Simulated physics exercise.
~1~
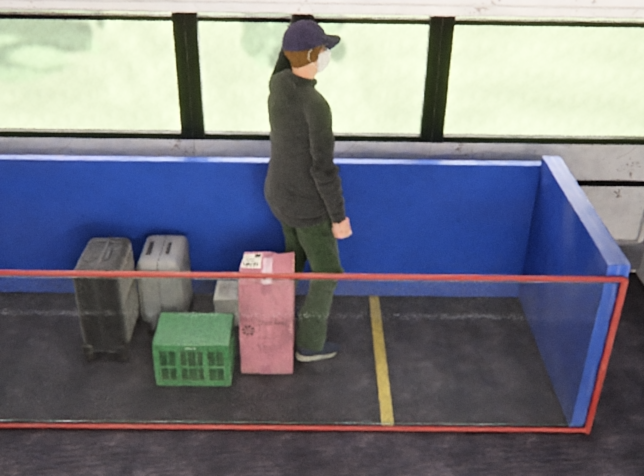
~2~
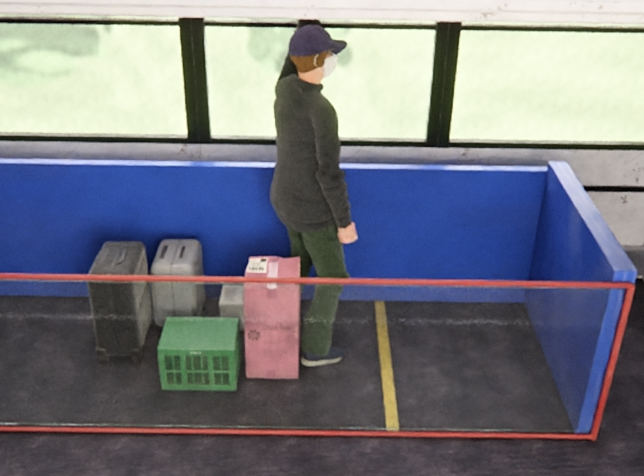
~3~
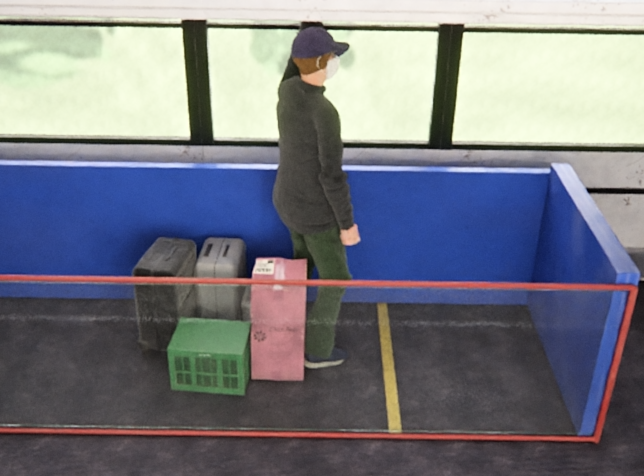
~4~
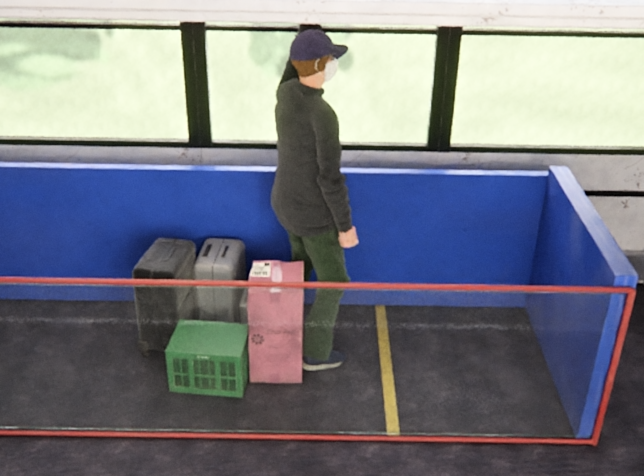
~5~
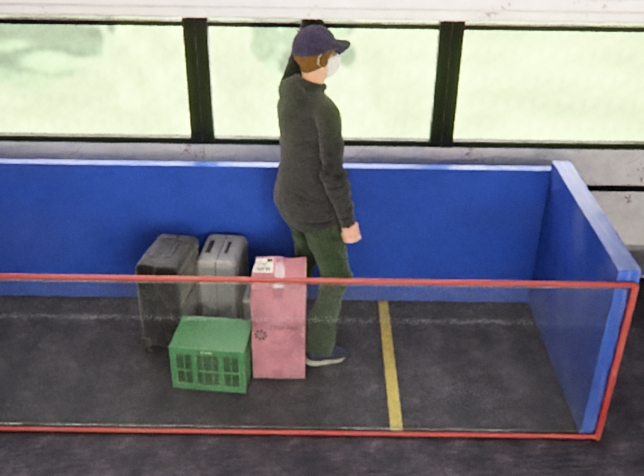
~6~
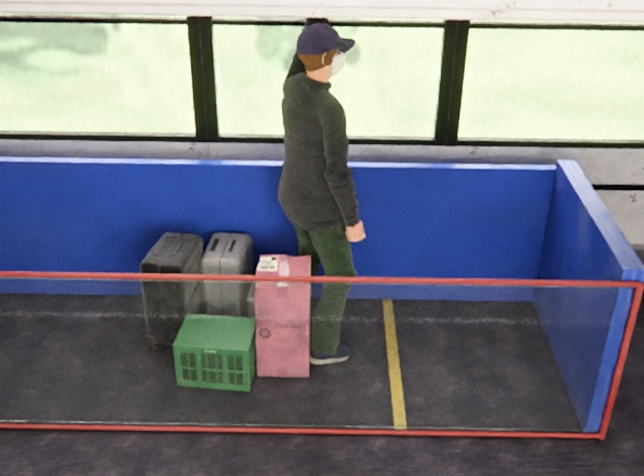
Wheeled cases, a white tub and a green crate shifting right beside a standing passenger, stopping short of the yellow line.
